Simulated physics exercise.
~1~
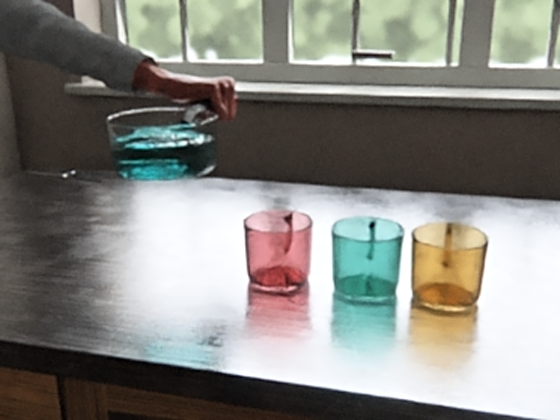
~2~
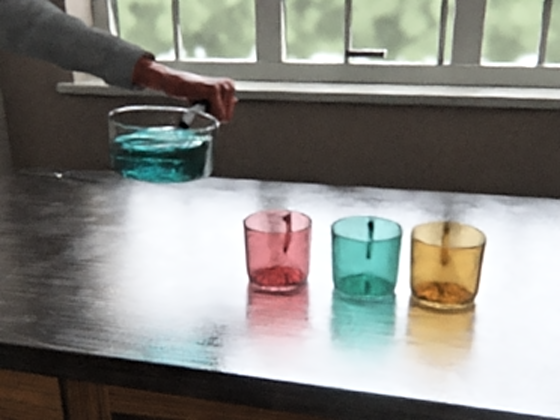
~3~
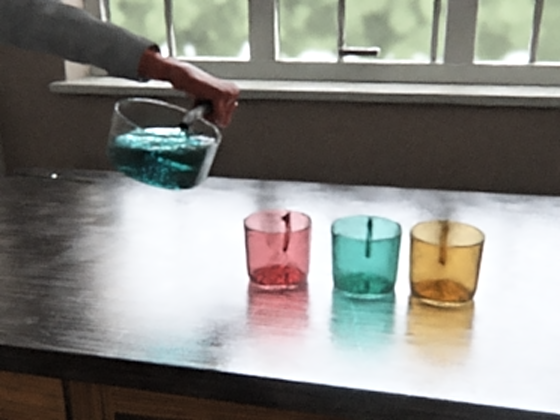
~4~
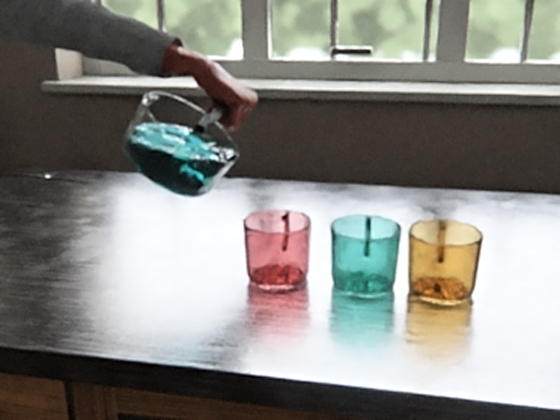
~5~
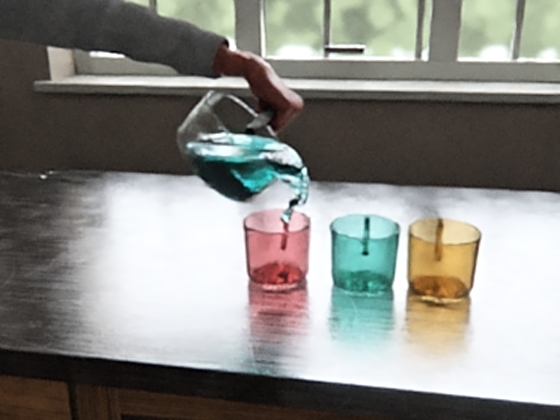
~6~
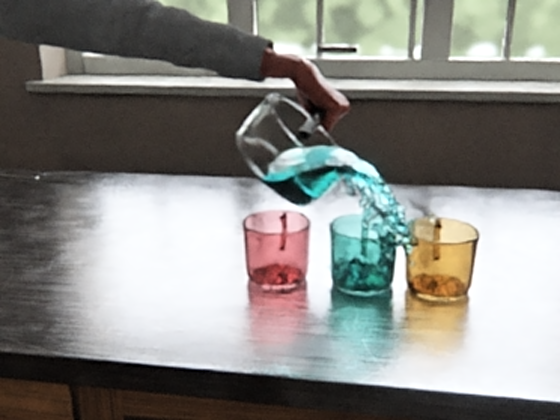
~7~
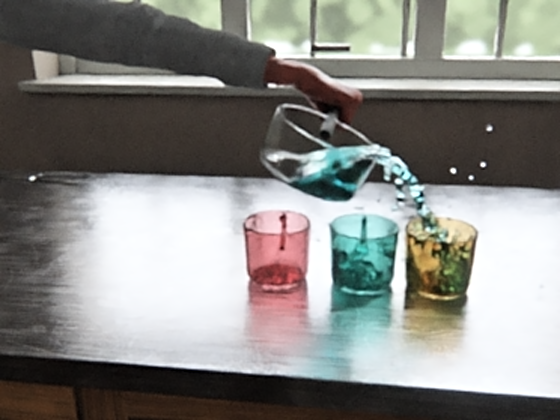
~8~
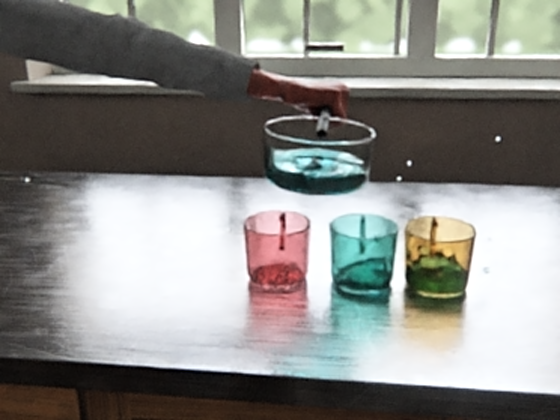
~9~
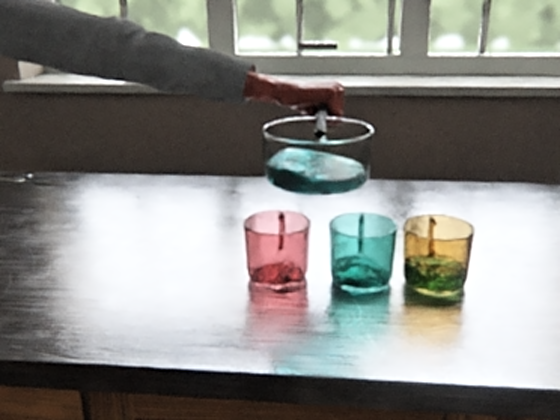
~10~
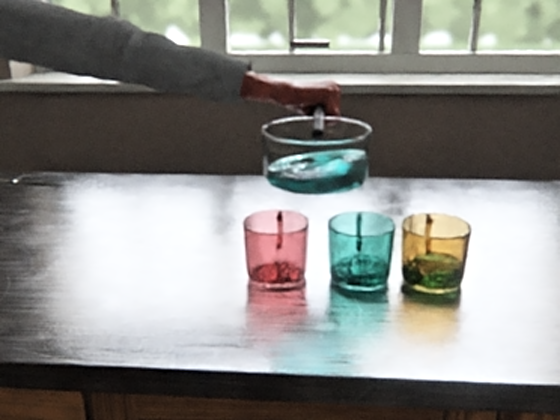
A hand sweeps a tilted pan rightwards, splashing blue water over three coloured cups, then levels it.
